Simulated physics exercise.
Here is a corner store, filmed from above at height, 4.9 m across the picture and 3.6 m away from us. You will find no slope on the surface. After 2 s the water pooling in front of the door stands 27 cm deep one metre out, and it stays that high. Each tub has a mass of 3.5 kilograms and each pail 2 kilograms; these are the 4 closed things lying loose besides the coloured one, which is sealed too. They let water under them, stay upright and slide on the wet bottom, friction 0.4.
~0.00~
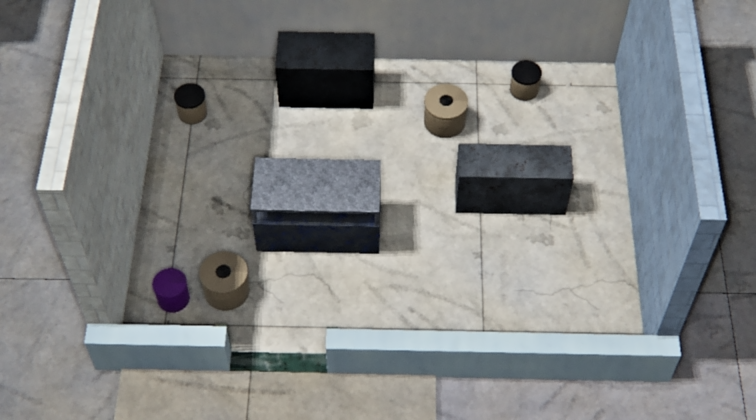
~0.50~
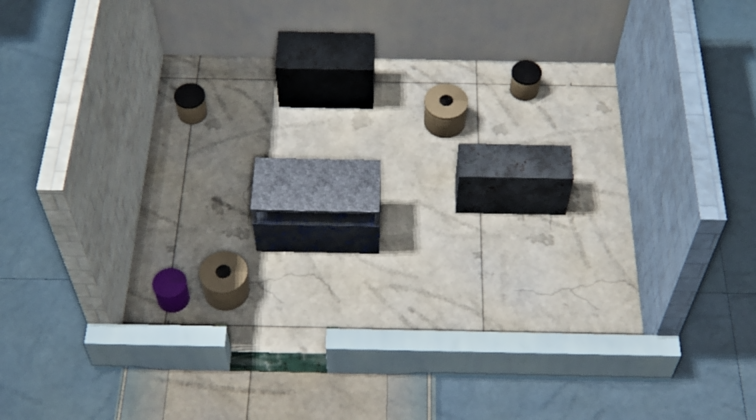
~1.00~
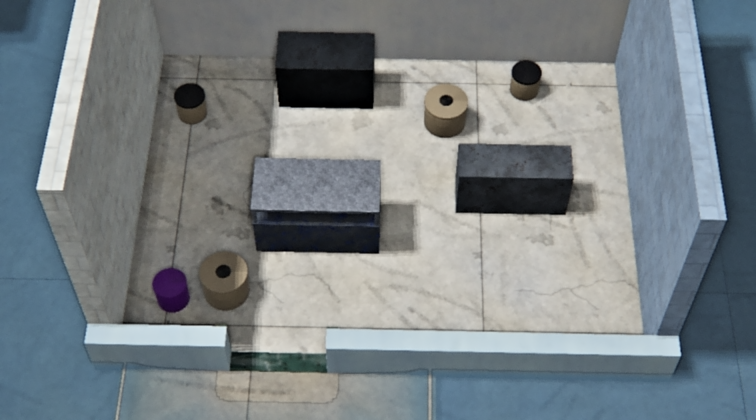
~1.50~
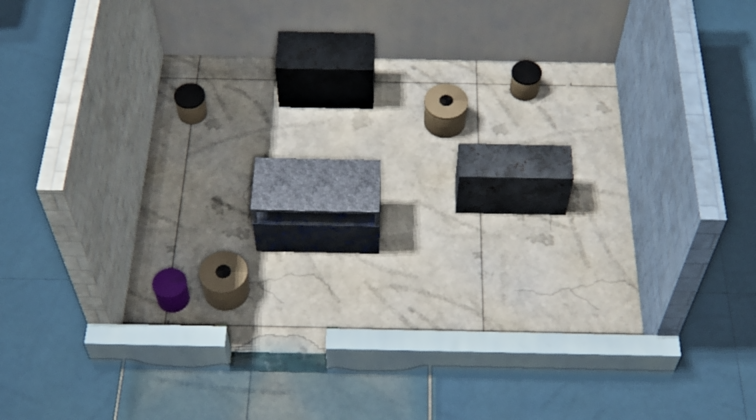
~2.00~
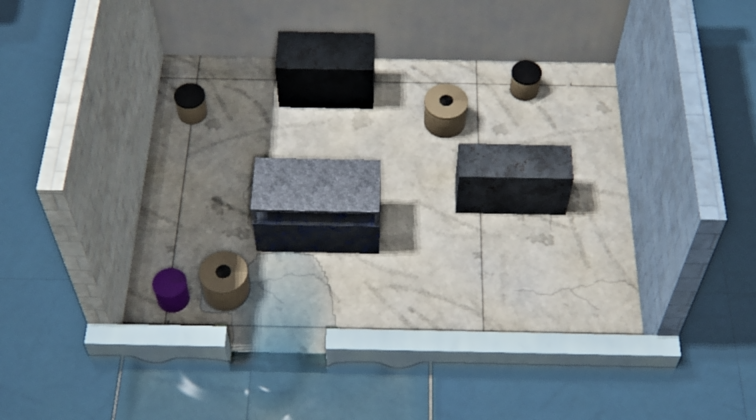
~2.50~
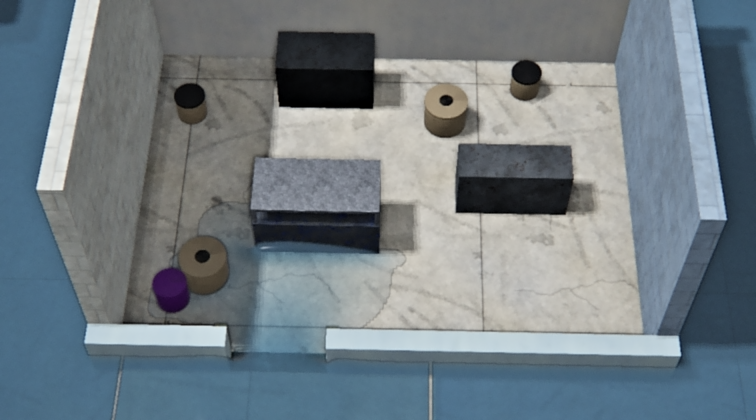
The clip opens on a dry store interior seen from above, with dark blocks, tan round containers and a purple pail, as water spreads over the ground outside. Water rises at the doorway and flows in across the floor, and the tan container beside the pail shifts slightly left and back.
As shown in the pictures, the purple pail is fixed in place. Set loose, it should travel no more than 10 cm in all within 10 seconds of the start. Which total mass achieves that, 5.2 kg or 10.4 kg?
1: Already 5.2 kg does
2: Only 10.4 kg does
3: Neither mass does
2.
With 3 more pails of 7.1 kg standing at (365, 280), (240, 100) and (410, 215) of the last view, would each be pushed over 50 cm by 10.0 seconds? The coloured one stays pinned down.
Order as asked: Goes beyond / goes beyond / stays within.
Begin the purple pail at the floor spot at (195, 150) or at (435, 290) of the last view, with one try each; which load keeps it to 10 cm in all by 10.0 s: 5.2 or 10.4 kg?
In order, no load succeeds and no load succeeds.
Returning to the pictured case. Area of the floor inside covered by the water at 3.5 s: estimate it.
Wet: Near 6.5 m2.
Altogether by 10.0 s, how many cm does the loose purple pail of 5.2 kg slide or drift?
All together it comes to about 50 cm.
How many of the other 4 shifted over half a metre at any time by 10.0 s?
I count 3 of them.
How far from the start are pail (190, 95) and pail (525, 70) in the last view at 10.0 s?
They sit 100 cm and 100 cm away, in the order given.
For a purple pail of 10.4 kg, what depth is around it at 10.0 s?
Depth: Approx. 9 cm.
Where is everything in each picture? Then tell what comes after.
The purple pail at (169, 283) rests on the ground; 0.0 m2 under water; 0 of 5 have shifted, in the first frame.
The purple pail at (169, 283) rests on the ground; water covers 0.0 m2; 0 of 5 have shifted, in the second frame.
The purple pail at (169, 283), on the bottom; water covers 0.0 m2; 0 of 5 have shifted, in the third frame.
The purple pail at (169, 283) rests on the ground; 0.1 m2 under water; 0 of 5 have shifted, in the fourth frame.
The purple pail at (169, 283) rests on the ground; water covers 0.8 m2; 0 of 5 have shifted, in the fifth frame.
The purple pail at (169, 283), on the bottom; 2.0 m2 under water; 1 of 5 have shifted, in the sixth frame.
After 3.5 s the purple pail would be 1 cm from its start with 5.2 kg and 0 cm from its start with 10.4 kg; 2 cm of water round it then.
After 4.5 s the purple pail would be 2 cm from its start with 5.2 kg and 0 cm from its start with 10.4 kg; 4 cm of water round it then.
After 7.0 s the purple pail would be 2 cm from its start with 5.2 kg and 0 cm from its start with 10.4 kg; 6 cm of water round it then.
After 10.0 s the purple pail would be 26 cm from its start with 5.2 kg and 0 cm from its start with 10.4 kg; 9 cm of water round it then.
